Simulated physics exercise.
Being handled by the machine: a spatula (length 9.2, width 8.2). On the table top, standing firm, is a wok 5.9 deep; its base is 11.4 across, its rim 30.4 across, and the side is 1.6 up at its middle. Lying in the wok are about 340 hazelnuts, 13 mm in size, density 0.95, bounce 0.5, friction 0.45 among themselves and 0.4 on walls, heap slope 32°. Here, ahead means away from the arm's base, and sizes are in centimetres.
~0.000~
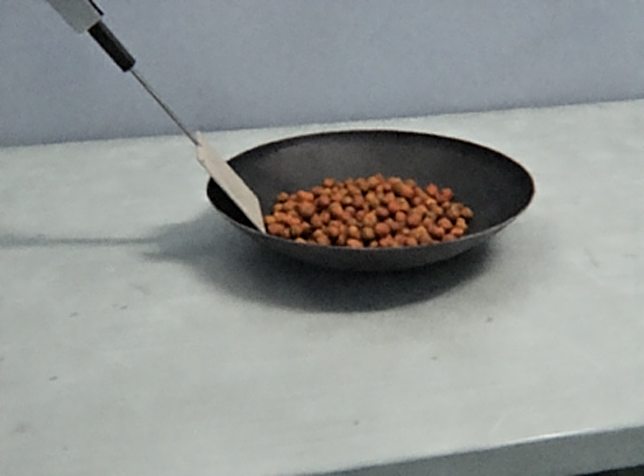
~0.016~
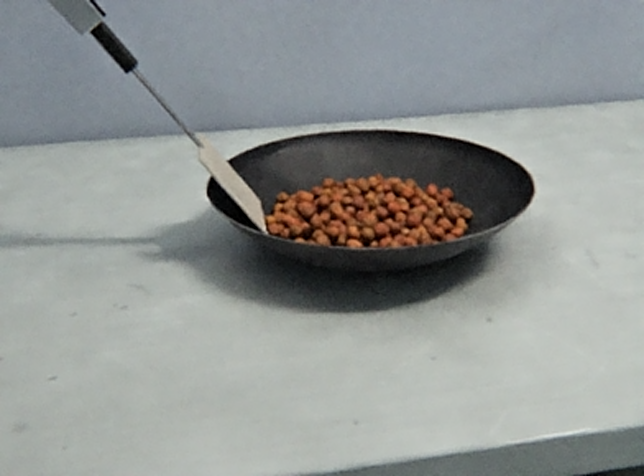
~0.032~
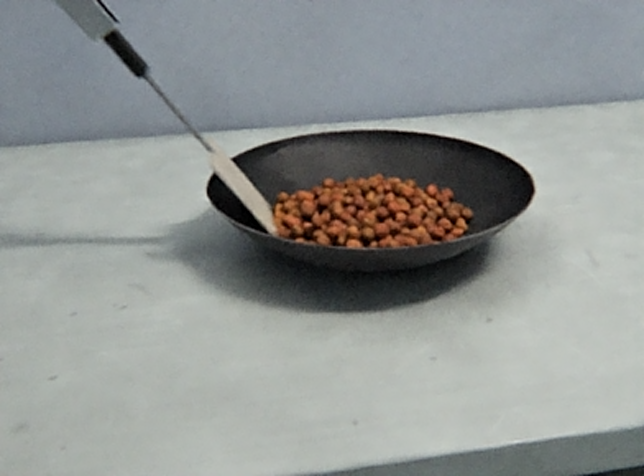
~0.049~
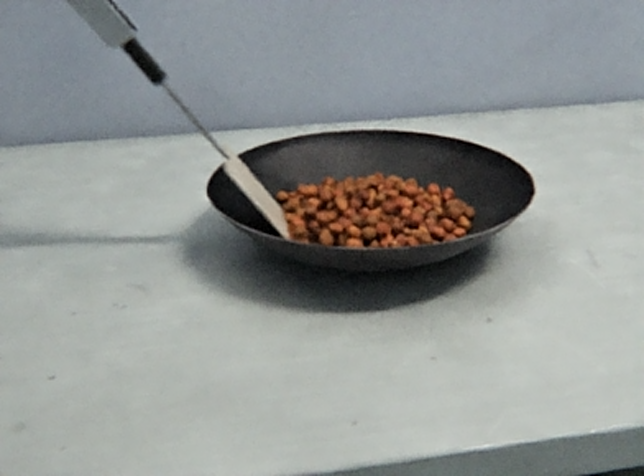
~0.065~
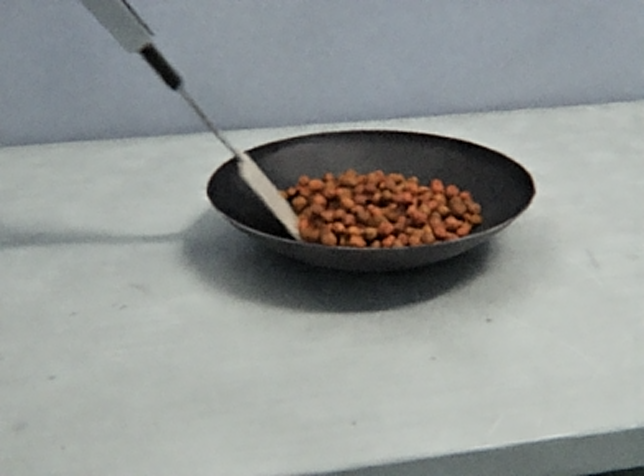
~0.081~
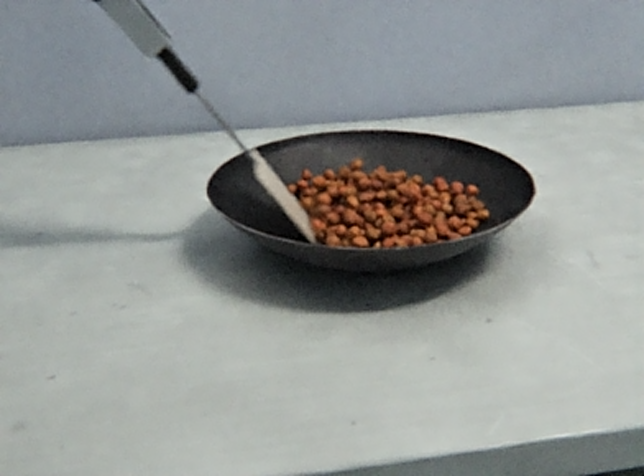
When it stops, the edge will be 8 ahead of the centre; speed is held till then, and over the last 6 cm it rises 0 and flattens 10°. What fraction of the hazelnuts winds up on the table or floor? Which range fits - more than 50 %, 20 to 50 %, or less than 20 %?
The range that fits is less than 20 %.
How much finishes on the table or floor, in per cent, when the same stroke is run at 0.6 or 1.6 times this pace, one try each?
Roughly 0 per cent on the first try and 20 per cent on the second.
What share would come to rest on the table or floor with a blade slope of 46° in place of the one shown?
It would then be close to 0 %.
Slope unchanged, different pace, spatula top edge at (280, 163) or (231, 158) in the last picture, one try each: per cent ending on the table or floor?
Try one roughly 15 per cent; try two roughly 0 per cent.
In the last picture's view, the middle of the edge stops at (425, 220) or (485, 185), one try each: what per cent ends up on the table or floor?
First try roughly 0 percent, second roughly 30 percent.
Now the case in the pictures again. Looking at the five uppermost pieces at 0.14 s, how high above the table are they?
About 5 cm.
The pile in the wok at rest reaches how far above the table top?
Close to 7.0 centimetres high.
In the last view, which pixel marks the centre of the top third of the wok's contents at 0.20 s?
Centre: Approx. (435, 187) in the last view.
By 0.14 s, sloping 56°, highest piece 6 above the table; 342 in the wok.
By 0.20 s, sloping 53°, highest piece 5 above the table; 342 in the wok.
By 0.42 s, sloping 46°, highest piece 7 above the table; 324 in the wok, 14 on the table or floor, 4 on the blade or in flight.
By 1.47 s, sloping 46°, highest piece 6 above the table; 324 in the wok, 18 on the table or floor.
Final count, 324 in the wok, 18 on the table or floor. That is 5 % on the table or floor.
